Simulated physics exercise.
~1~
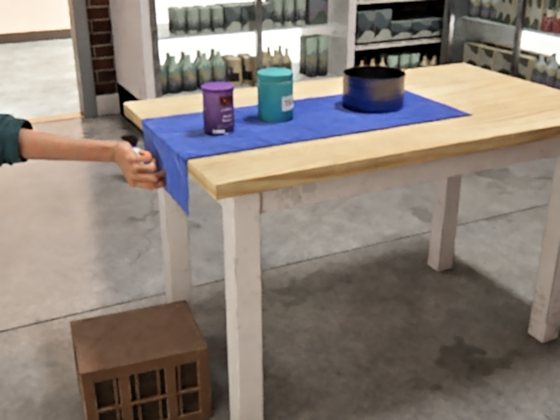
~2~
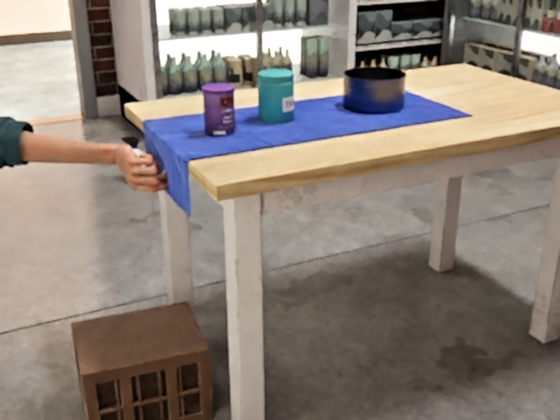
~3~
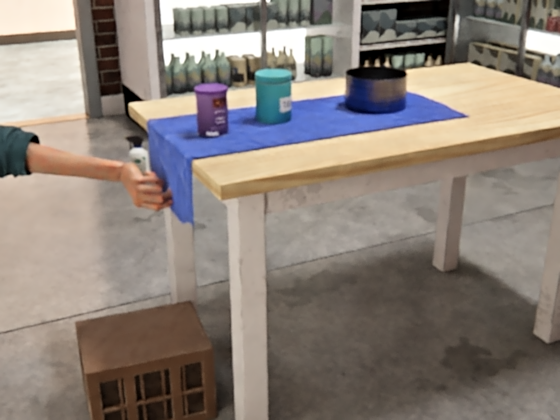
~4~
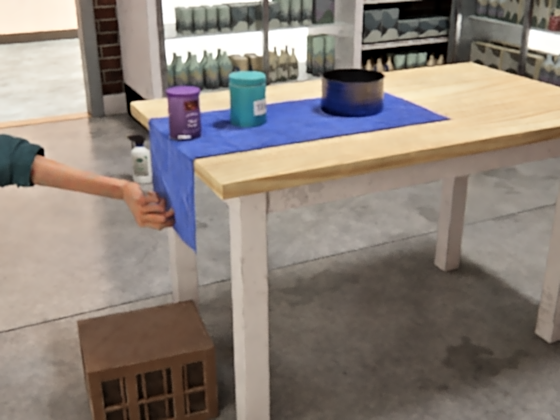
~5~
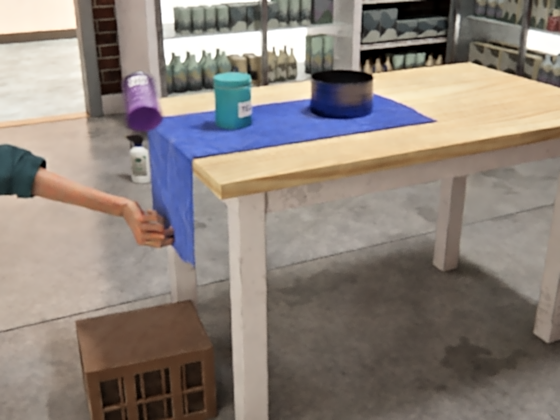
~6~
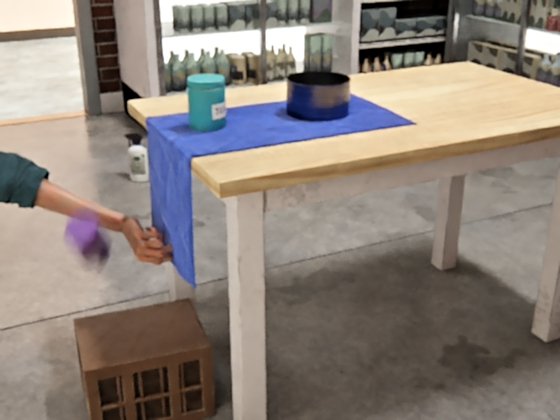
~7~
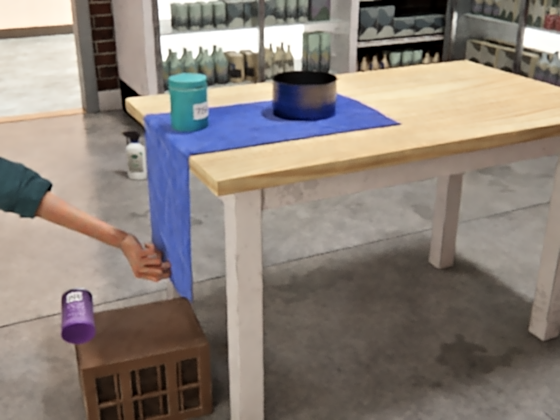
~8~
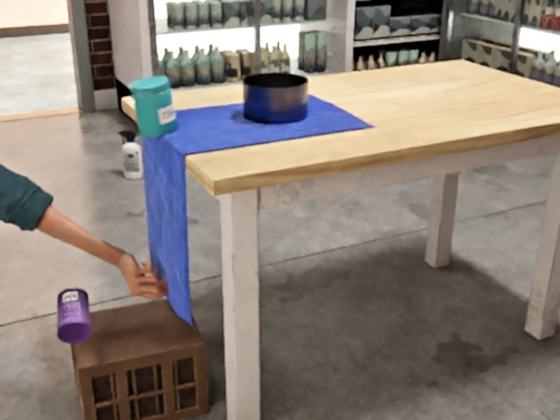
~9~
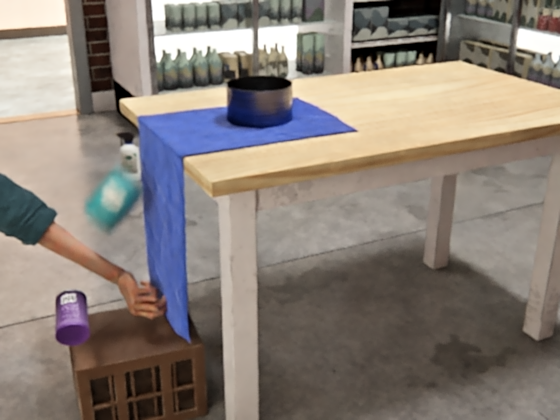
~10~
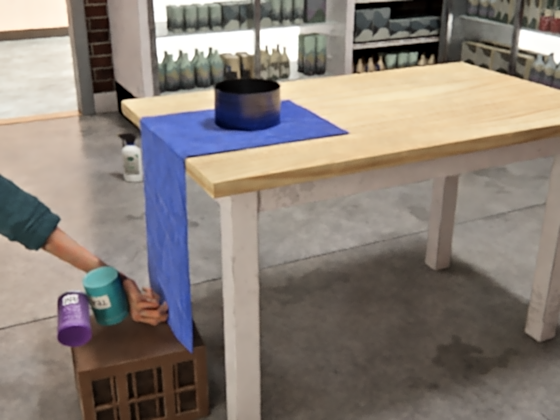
In a shop with a concrete floor and bottle-lined shelves behind, a slightly swaying view looks down on a pale wooden table with white legs. A purple tin, a turquoise jar and a dark pot stand left to right on a blue cloth, above a brown crate. A hand from the left draws the cloth's hanging end downward, carrying all three leftward. The tin tips over the edge, tumbles and lands on its side on the crate. The jar follows, dropping beside the tin, while the hem reaches the crate and the pot remains on the table.
